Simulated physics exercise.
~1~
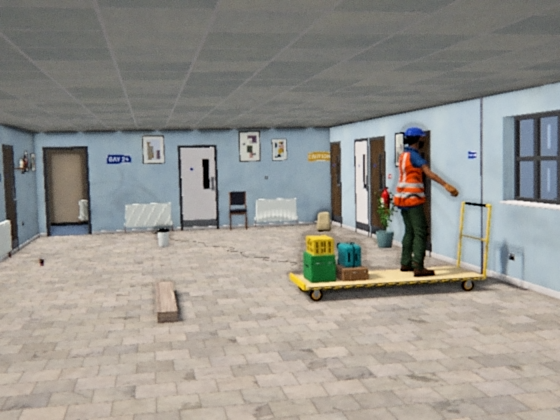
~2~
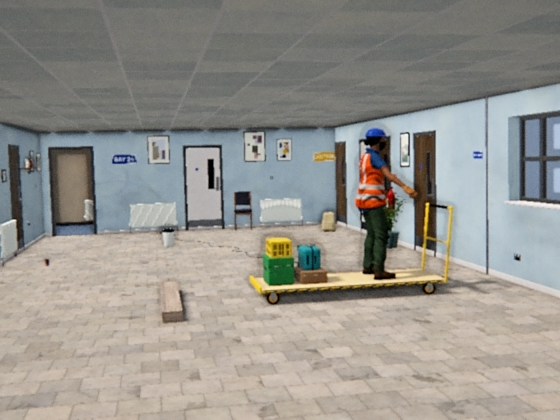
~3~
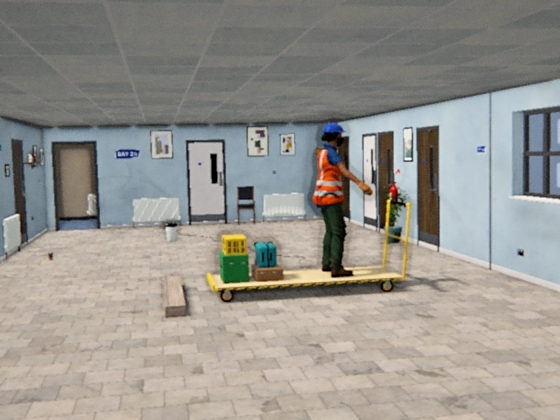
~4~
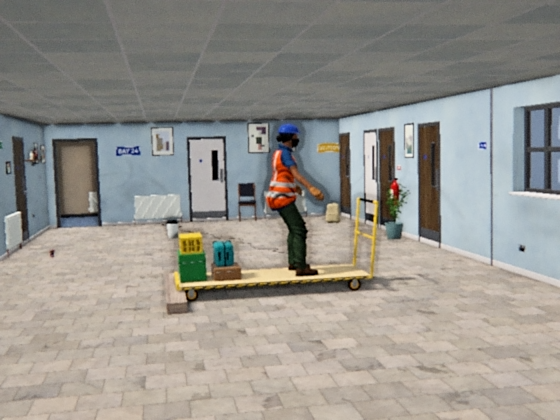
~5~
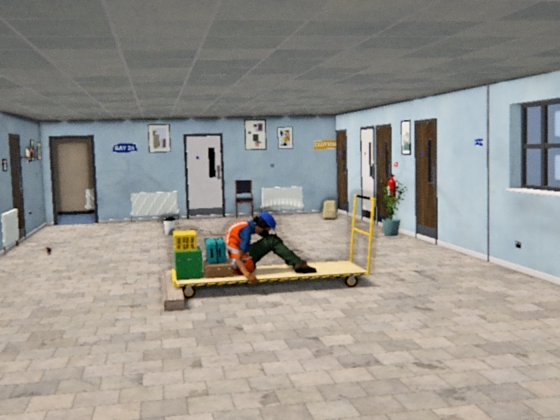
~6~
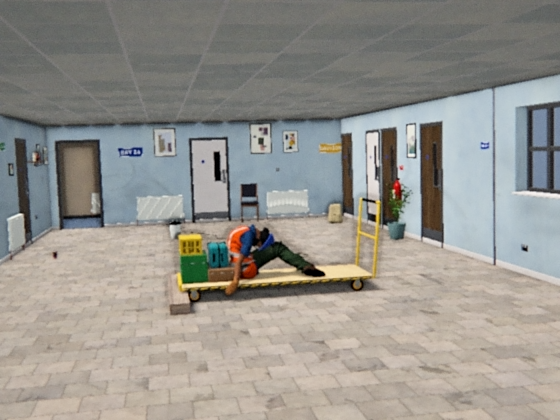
The footage shows a person in an orange vest and blue helmet riding a yellow-edged flat cart leftward across a tiled room until it stops at a beam; the rider collapses onto the deck, slumping beside the crate, toolboxes and teal case, which all remain aboard.
